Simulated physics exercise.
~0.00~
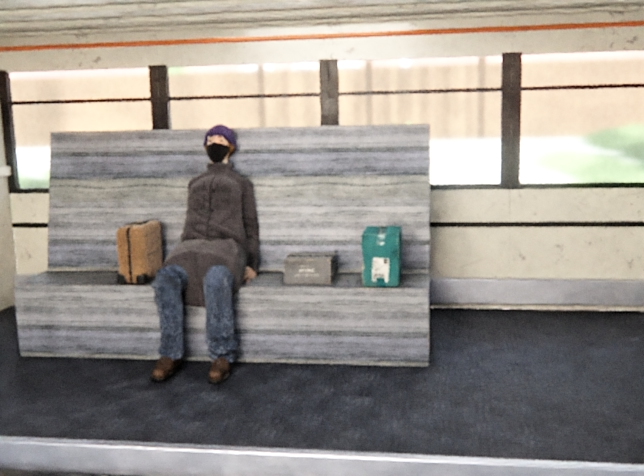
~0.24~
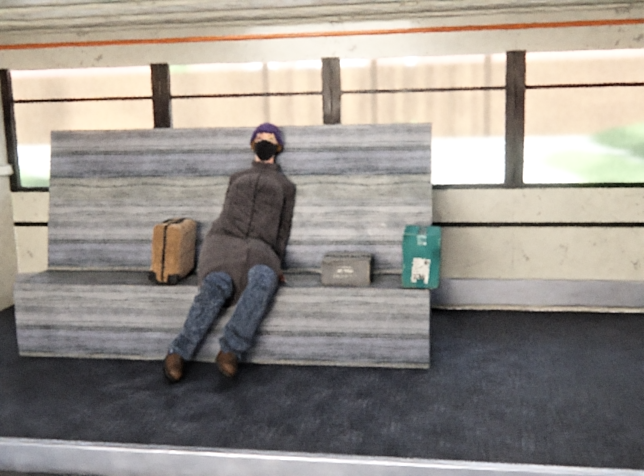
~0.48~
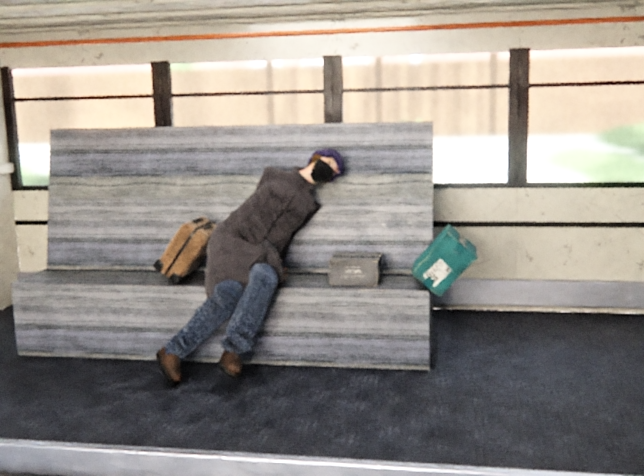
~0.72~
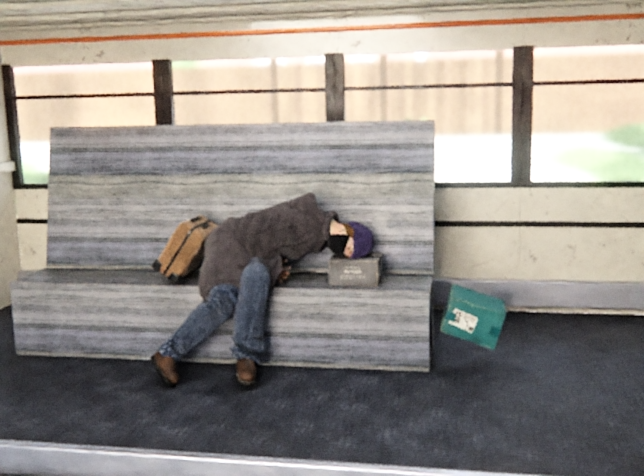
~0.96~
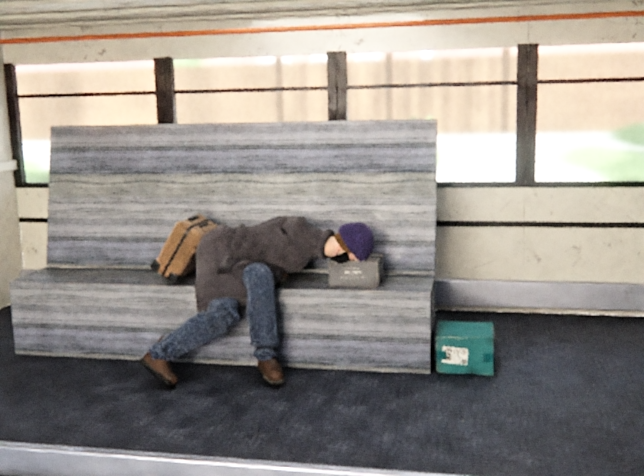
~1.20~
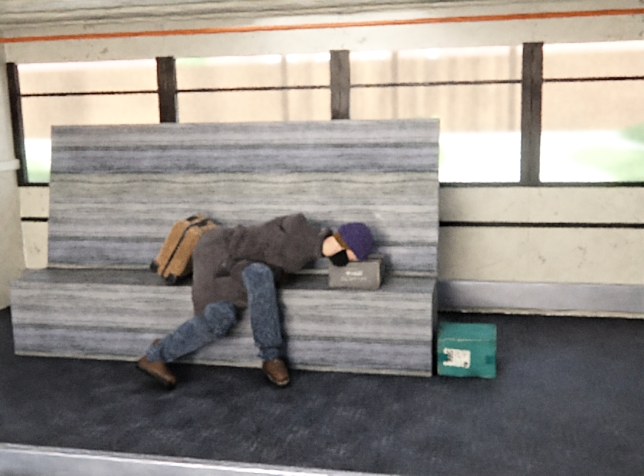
At the start, a masked person in a purple cap and dark coat sits upright on a long grey bench, a brown case to the left and a grey carton and teal pack to the right. Person and bags slide right along the seat. The person tips over to the right as the brown case leans and the teal pack tilts off the bench's end. The pack drops to the floor, while the person's head comes down on the carton. Finally, the person lies slumped sideways, hips still on the seat, with the case and carton still on the bench.
